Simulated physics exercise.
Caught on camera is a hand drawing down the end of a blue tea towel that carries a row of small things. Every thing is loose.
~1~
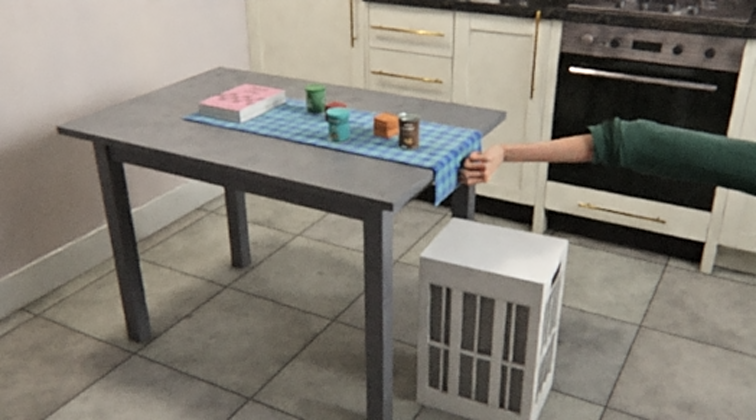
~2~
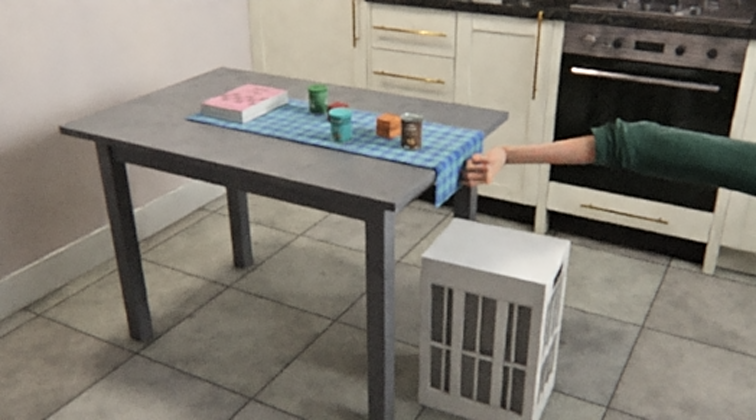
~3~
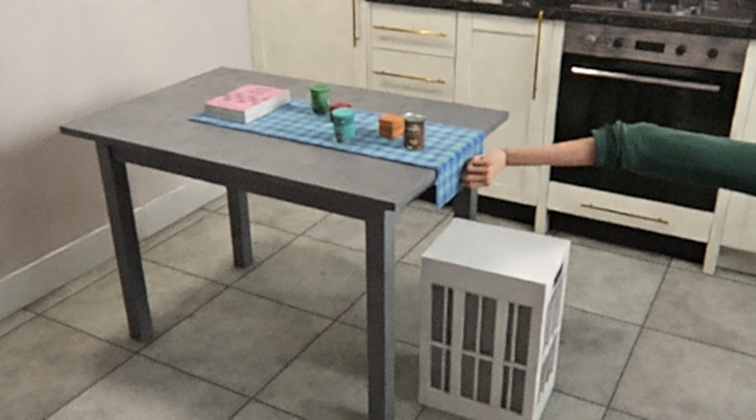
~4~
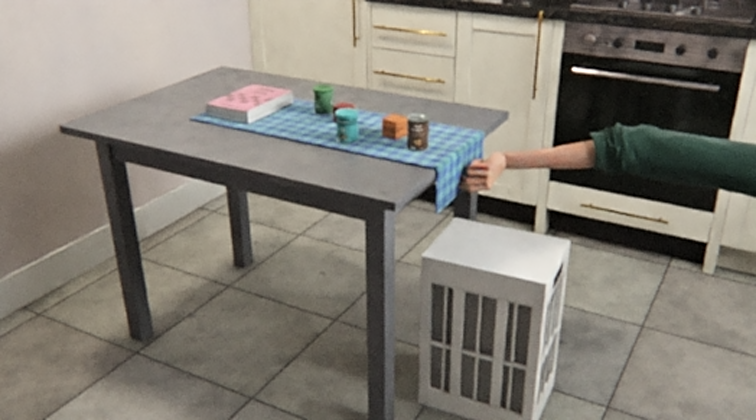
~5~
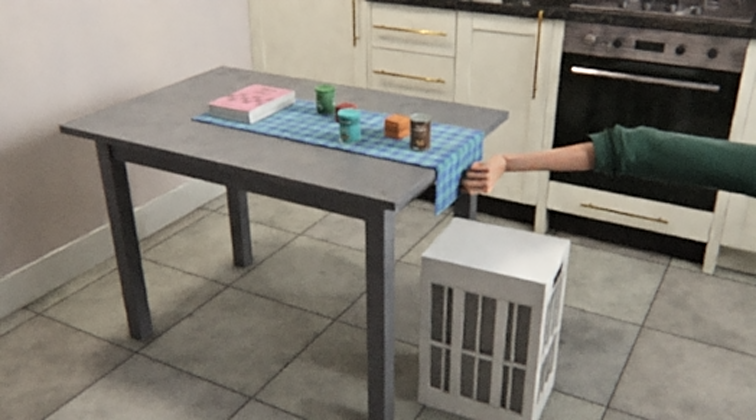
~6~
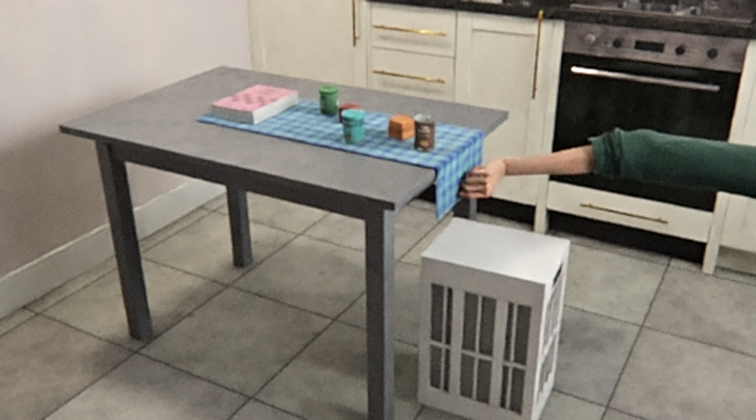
The clip opens on a grey table in a kitchen, where a hand in a green sleeve grips the hanging end of a blue checked cloth bearing several small containers and a pink-topped item. The hand draws the cloth slightly downward, and the small containers shift a little to the right with it.
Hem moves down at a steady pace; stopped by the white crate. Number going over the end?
One.
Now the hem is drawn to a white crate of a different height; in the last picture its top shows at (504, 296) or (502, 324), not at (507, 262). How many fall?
That would be 2 and 3.
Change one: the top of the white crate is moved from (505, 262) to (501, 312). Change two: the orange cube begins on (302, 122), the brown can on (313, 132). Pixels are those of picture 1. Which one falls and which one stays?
First the orange cube: It is still up there. Then the brown can: It is still up there.
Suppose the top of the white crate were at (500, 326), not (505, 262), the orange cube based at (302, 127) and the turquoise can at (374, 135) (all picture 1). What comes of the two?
As for the orange cube, it stays in place; as for the turquoise can, it leaves the top.
Soon after, hem on the crate; brown can gone.
At rest, hem on the crate; brown can gone. It carries off one.
